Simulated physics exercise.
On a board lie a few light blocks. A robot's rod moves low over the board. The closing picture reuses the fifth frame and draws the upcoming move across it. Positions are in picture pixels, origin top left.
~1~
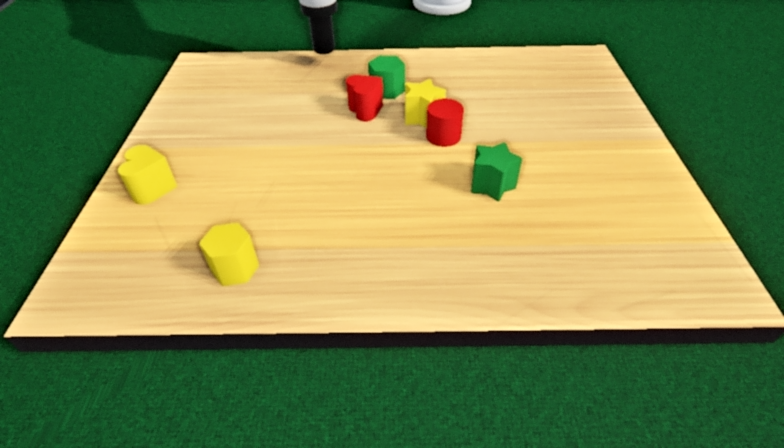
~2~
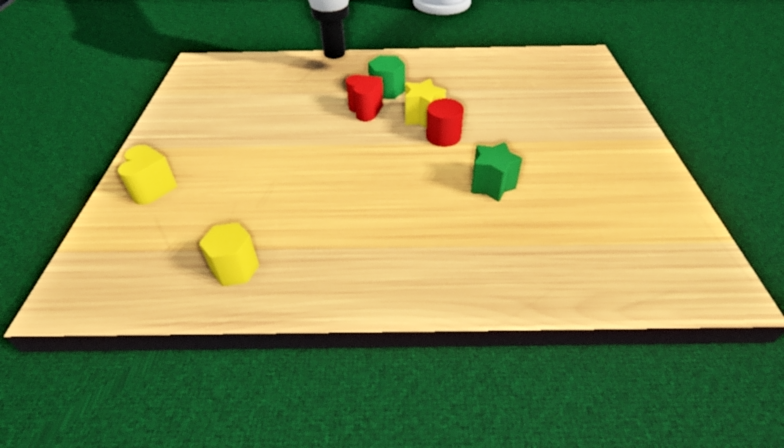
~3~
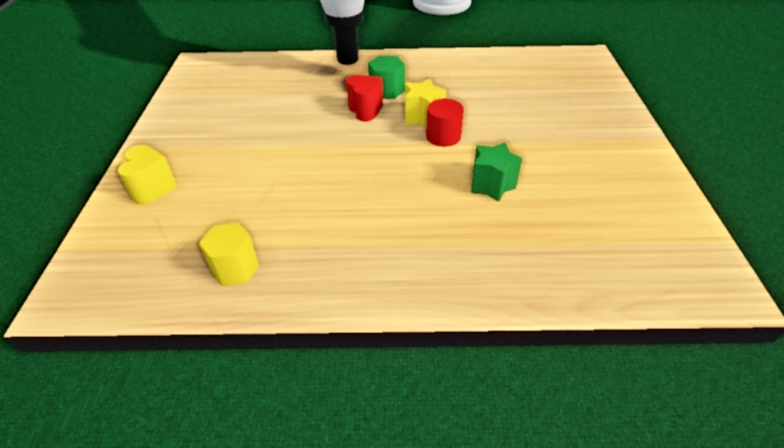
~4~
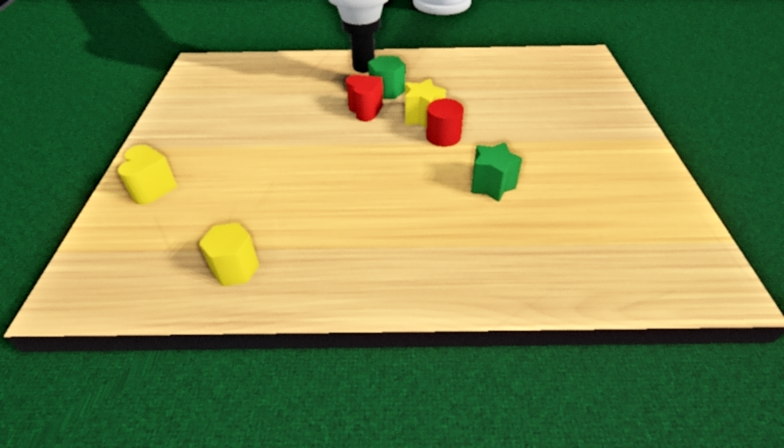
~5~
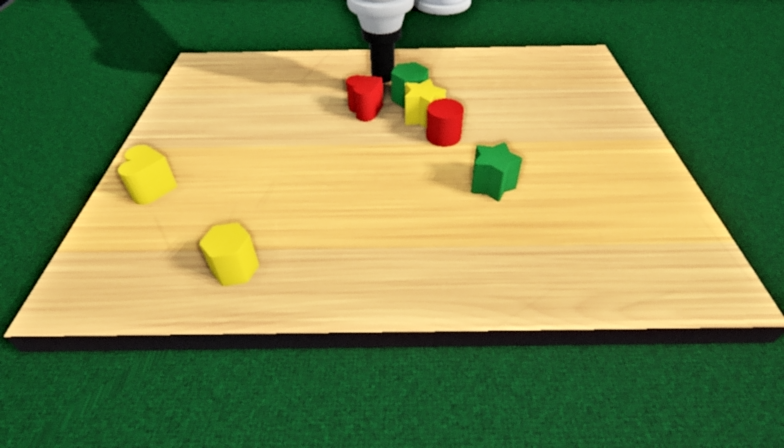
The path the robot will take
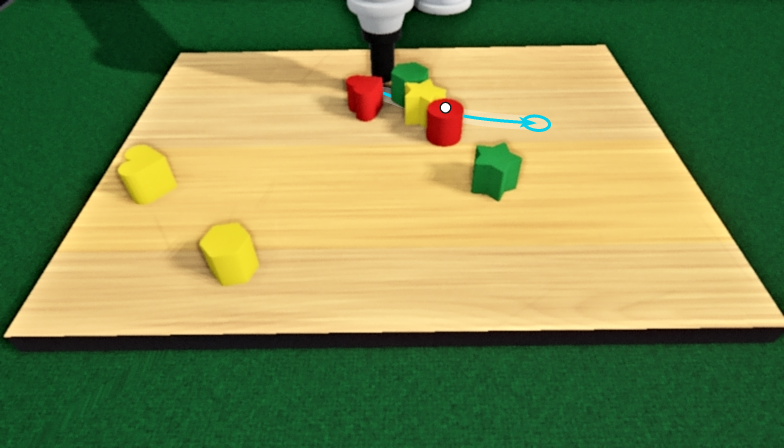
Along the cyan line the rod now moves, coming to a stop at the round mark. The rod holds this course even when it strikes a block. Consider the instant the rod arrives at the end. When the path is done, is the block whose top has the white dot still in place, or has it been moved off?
It is moved off its spot.
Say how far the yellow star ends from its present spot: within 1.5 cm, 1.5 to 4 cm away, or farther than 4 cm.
Over 4 cm.
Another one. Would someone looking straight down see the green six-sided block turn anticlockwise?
Yes
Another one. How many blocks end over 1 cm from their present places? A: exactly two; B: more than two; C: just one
Choice B: More than two.
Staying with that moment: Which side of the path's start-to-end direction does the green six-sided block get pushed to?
The answer is left.
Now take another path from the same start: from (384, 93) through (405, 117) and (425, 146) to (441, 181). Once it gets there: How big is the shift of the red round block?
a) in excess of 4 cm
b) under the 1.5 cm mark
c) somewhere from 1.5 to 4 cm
That would be a.
Path on the board, from (384, 93) via (453, 114), ending at (537, 123); the dot is on the red round block.
What follows on the original path. One third of the way, rod (429, 93); green six-sided block (457, 75), turned 40° anticlockwise; yellow star (444, 93), turned 55° clockwise; red round block (448, 112).
Two thirds of the way, rod (482, 103); green six-sided block (480, 74), turned 90° anticlockwise; yellow star (477, 104), turned 110° clockwise; red round block (452, 118).
At the end, rod (540, 107); red heart block in place; green six-sided block (480, 74), turned 90° anticlockwise; yellow star (481, 104), turned 115° clockwise; red round block (452, 118).
